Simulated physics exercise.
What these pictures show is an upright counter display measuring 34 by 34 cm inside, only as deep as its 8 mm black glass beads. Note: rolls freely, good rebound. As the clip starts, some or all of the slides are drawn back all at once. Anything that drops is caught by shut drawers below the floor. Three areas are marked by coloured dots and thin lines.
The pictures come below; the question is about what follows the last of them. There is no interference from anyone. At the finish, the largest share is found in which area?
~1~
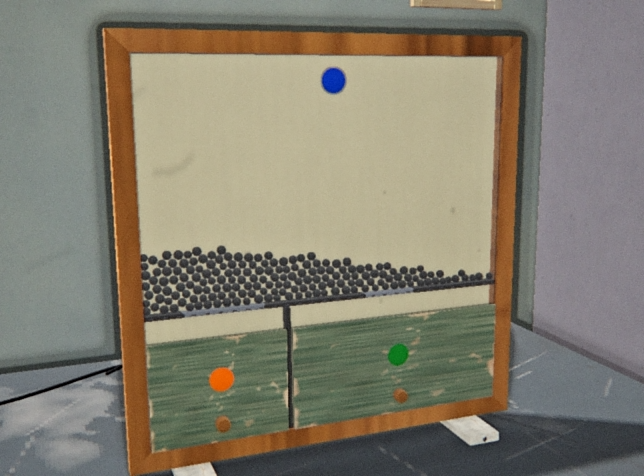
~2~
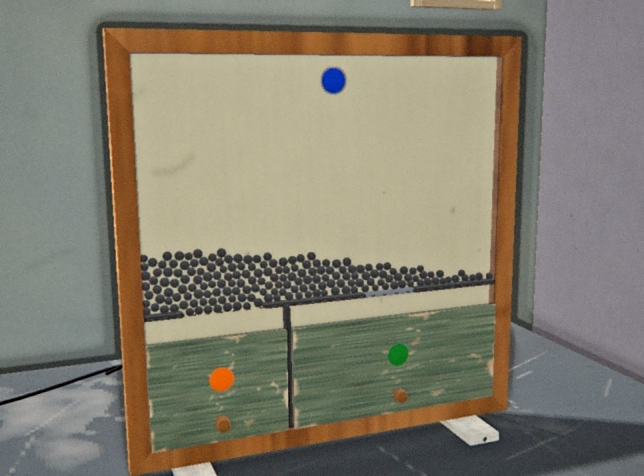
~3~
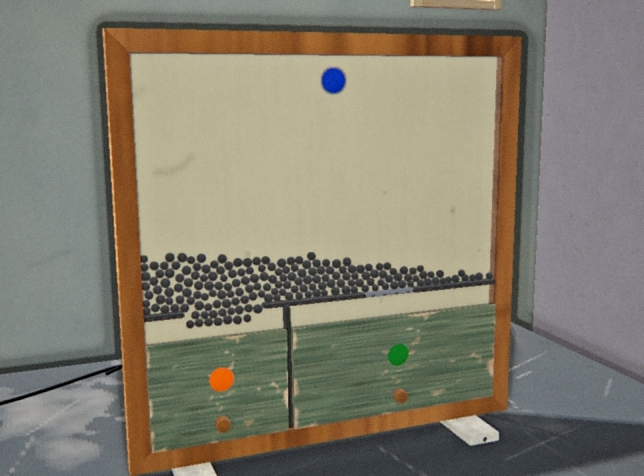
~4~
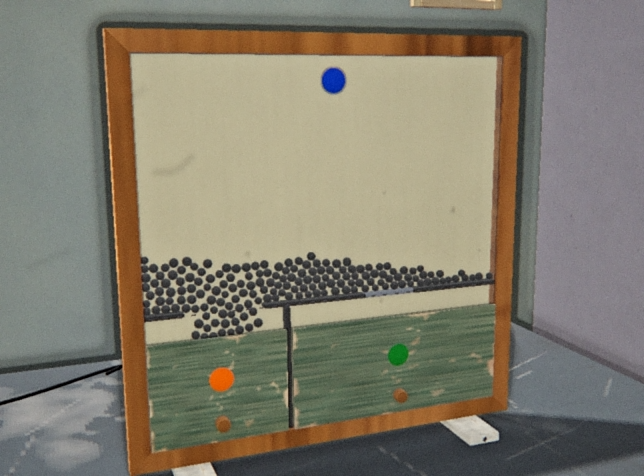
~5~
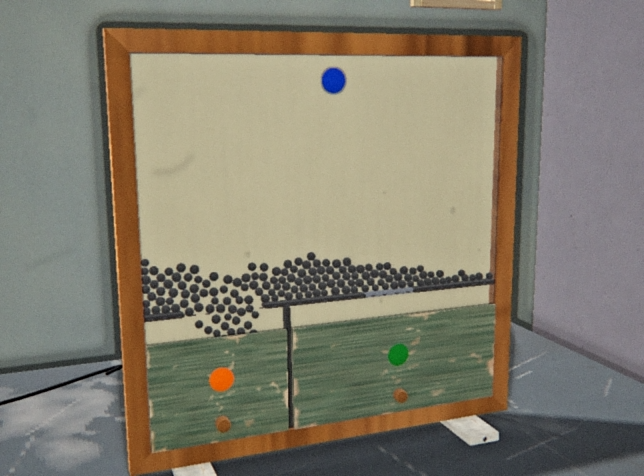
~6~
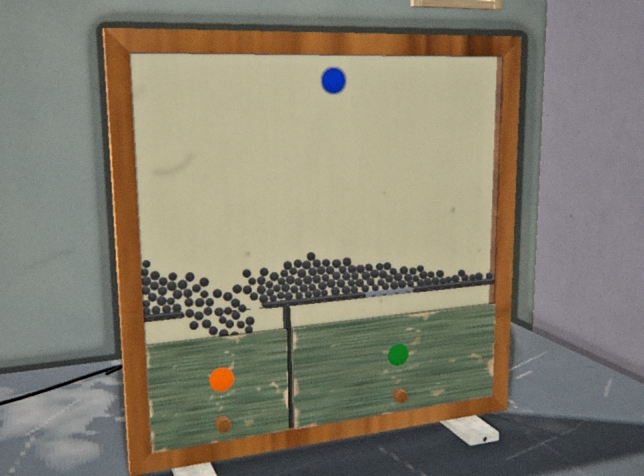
It is orange.
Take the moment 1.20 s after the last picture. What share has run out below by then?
Roughly 65 %.
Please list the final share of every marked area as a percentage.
At the end, orange drawer holds 65, blue store holds 35 and green drawer holds 0.
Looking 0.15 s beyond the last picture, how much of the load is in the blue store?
Around 55 percent of the load.
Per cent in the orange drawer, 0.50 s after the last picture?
It comes to close to 60 percent.
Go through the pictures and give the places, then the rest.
The first picture shows about 180 beads; beads' middle (284, 278); orange (222, 380), blue (333, 81), green (398, 355); slides (178, 315) to (268, 305), (359, 295) to (415, 289).
In the second picture, 1 of 2 slides gone; beads' middle (283, 278); 0 out.
The third picture shows beads' middle (279, 285); 15 out.
The fourth picture shows beads' middle (287, 286); 25 out.
The fifth picture shows beads' middle (295, 290); 39 out.
The sixth picture shows beads' middle (298, 282); 52 out.
Then, 0.15 s later than the last picture, 45 % are out; orange 45 %, blue 55 %.
Then, 0.50 s later than the last picture, 60 % are out; orange 60 %, blue 40 %.
Then, 1.20 s later than the last picture, 65 % are out; orange 65 %, blue 35 %.
At rest 1.7 s after the last picture, 65 % are out; orange 65 %, blue 35 %, green 0 %.
